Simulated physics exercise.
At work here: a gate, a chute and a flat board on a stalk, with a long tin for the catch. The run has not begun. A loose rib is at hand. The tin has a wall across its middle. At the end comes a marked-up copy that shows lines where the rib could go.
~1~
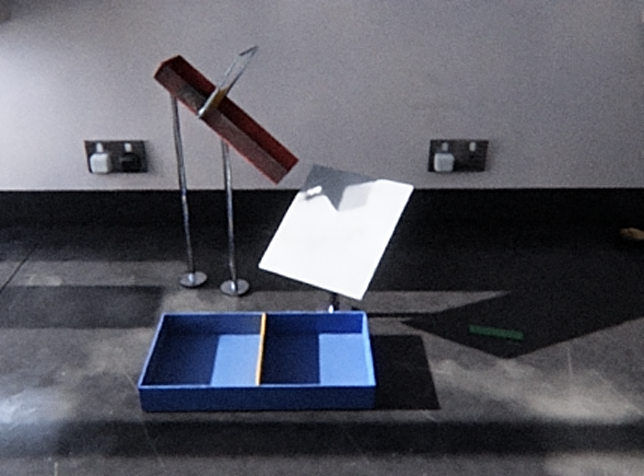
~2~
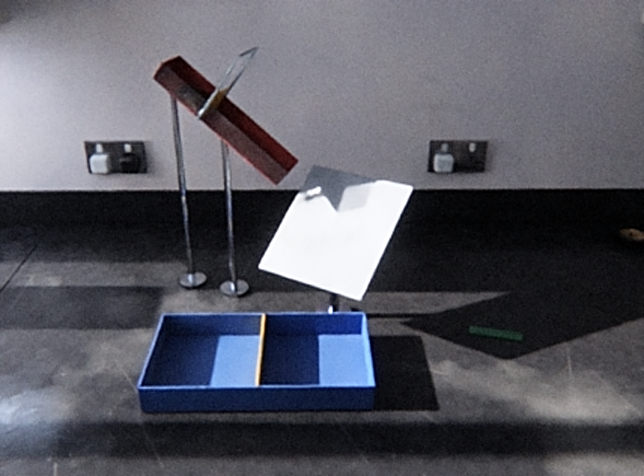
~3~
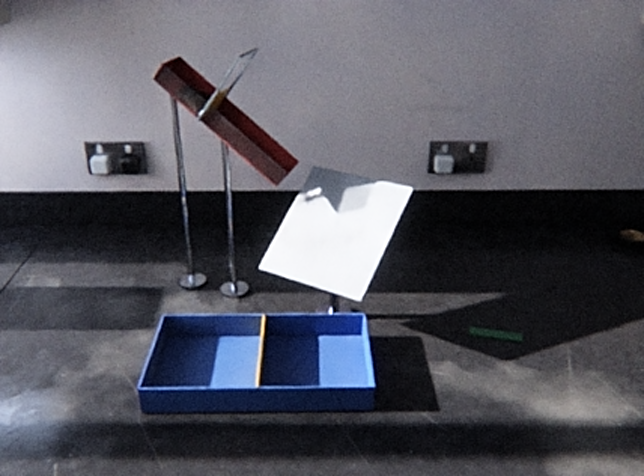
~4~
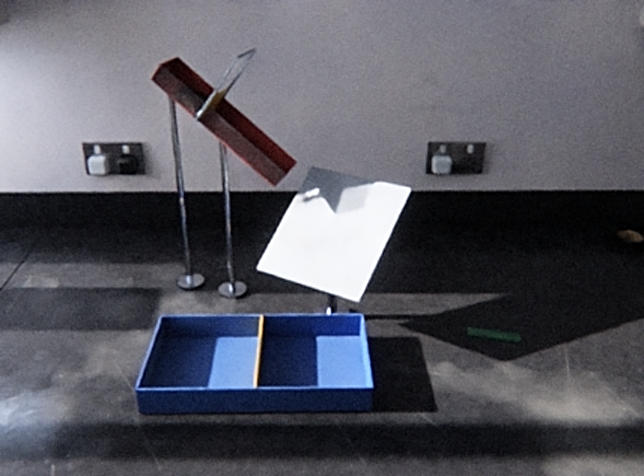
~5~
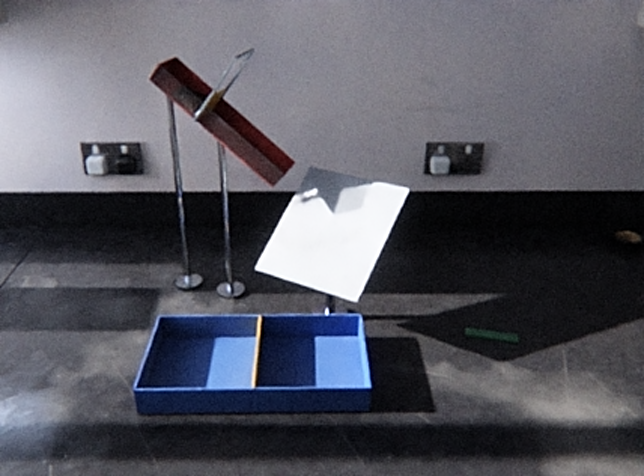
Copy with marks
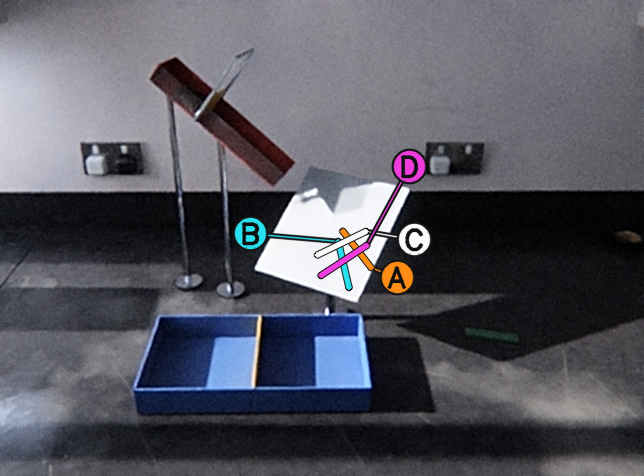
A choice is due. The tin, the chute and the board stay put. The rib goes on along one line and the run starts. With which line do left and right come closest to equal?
Take C.
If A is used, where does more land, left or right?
The right half.
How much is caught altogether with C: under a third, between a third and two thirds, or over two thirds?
It is over two thirds.
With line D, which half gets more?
More lands on the right.
On the marked copy, line A from (342, 231) to (371, 267); line B from (338, 241) to (348, 287); line C from (366, 231) to (317, 255); line D from (366, 245) to (320, 275).
For line A, of what is caught, only a few in the left half, all but a few in the right.
For line B, of what is caught, only a few in the left half, all but a few in the right.
For line C, of what is caught, close to a third in the left half, close to two thirds in the right.
For line D, of what is caught, a small share in the left half, the bulk in the right.
